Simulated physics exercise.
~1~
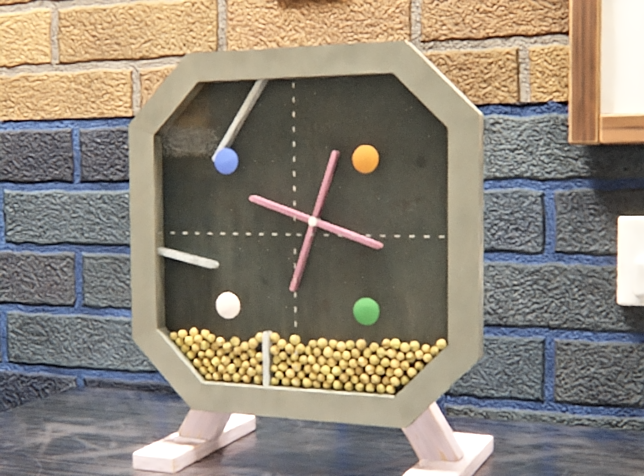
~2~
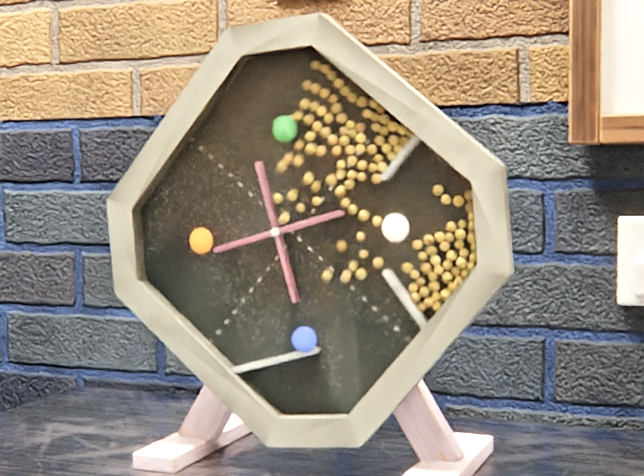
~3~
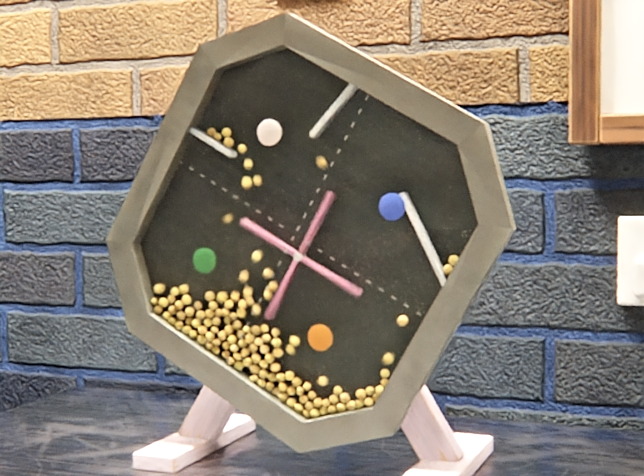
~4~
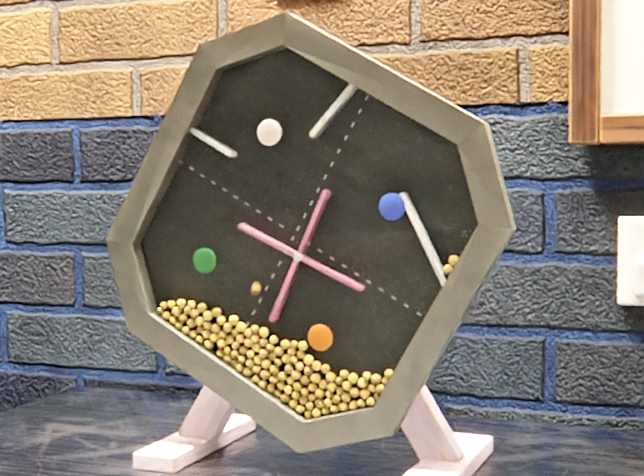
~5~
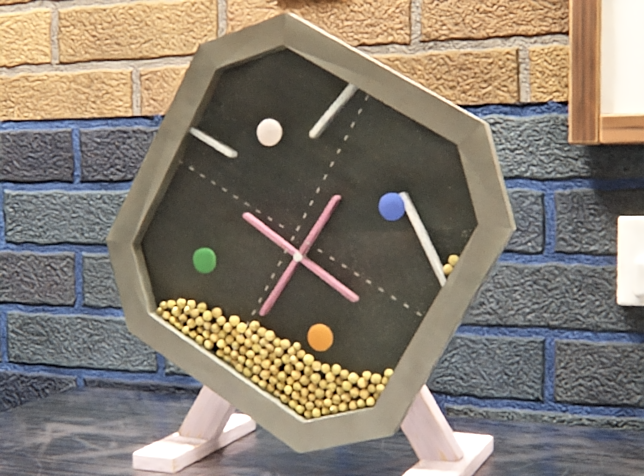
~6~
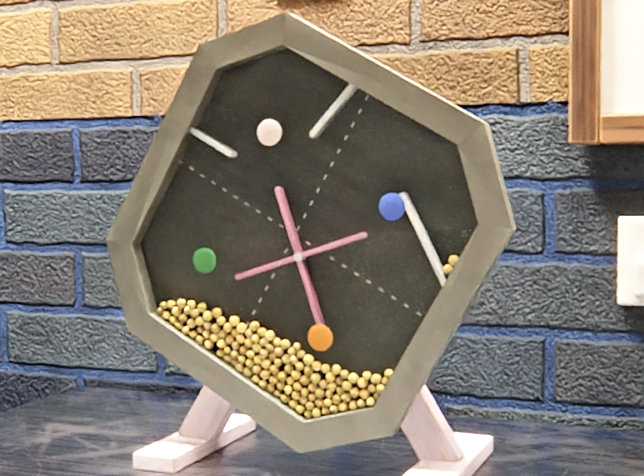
The box turns anticlockwise, tumbling its beans, then stops tilted with most settled along the bottom.
